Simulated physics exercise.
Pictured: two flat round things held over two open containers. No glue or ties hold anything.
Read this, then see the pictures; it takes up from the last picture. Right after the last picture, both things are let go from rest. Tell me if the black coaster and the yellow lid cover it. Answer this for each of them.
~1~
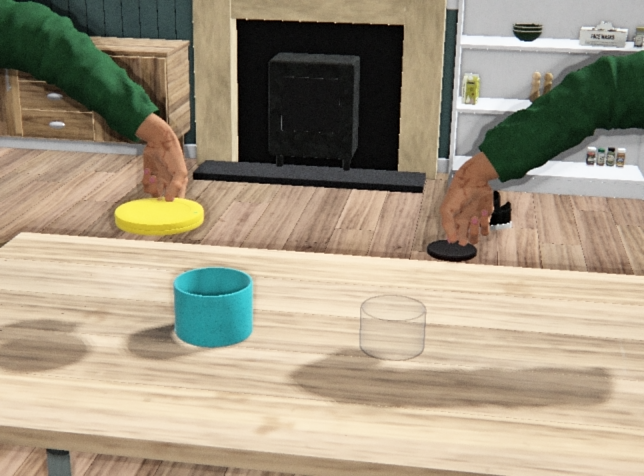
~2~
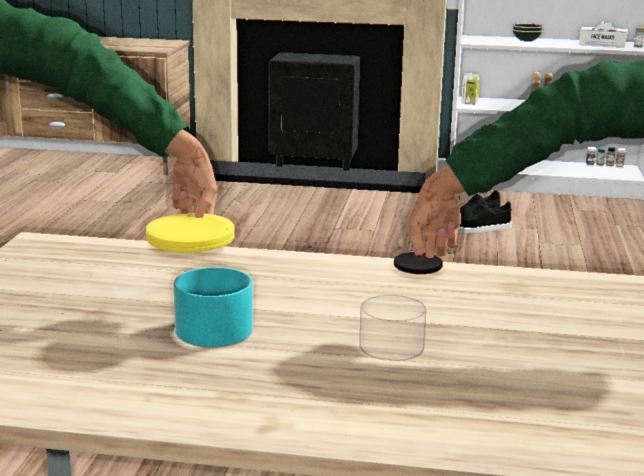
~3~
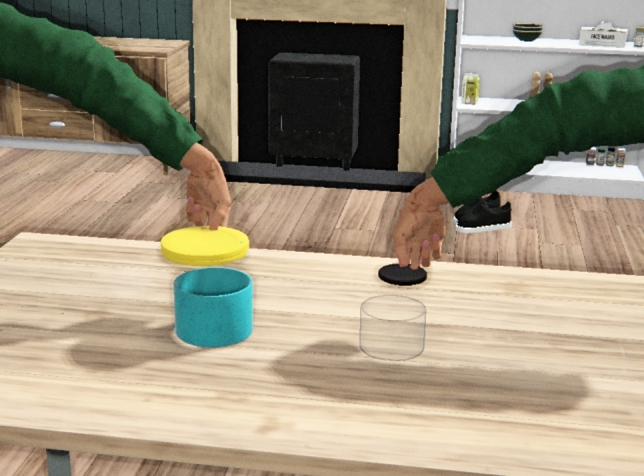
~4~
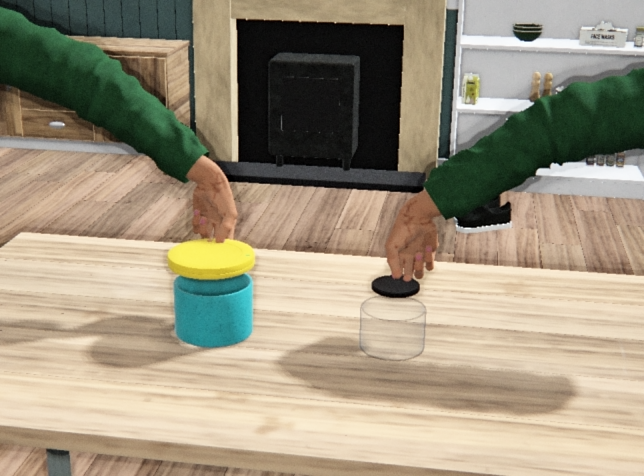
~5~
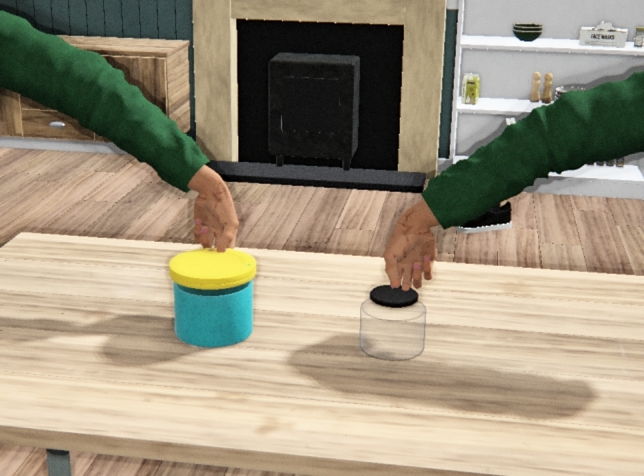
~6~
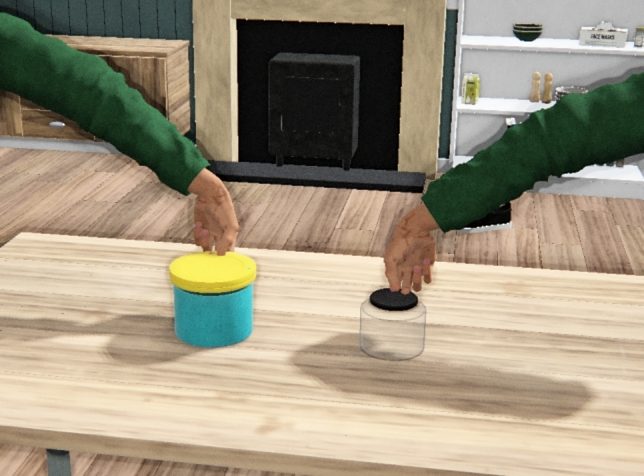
Result: Black coaster goes in; yellow lid stays up.
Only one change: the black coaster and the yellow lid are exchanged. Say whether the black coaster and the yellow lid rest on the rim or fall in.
The black coaster slides in, and the yellow lid is held up.
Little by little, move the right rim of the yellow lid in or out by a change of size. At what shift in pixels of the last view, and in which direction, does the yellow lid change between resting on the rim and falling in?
Shift it left by around 4 pixels.
Then, 0.12 s after the last picture, black coaster moved a little near (393, 317); yellow lid sitting on the rim near (213, 276).
At rest, the black coaster slips past the rim, near (392, 341); the yellow lid works as a lid, near (213, 276).
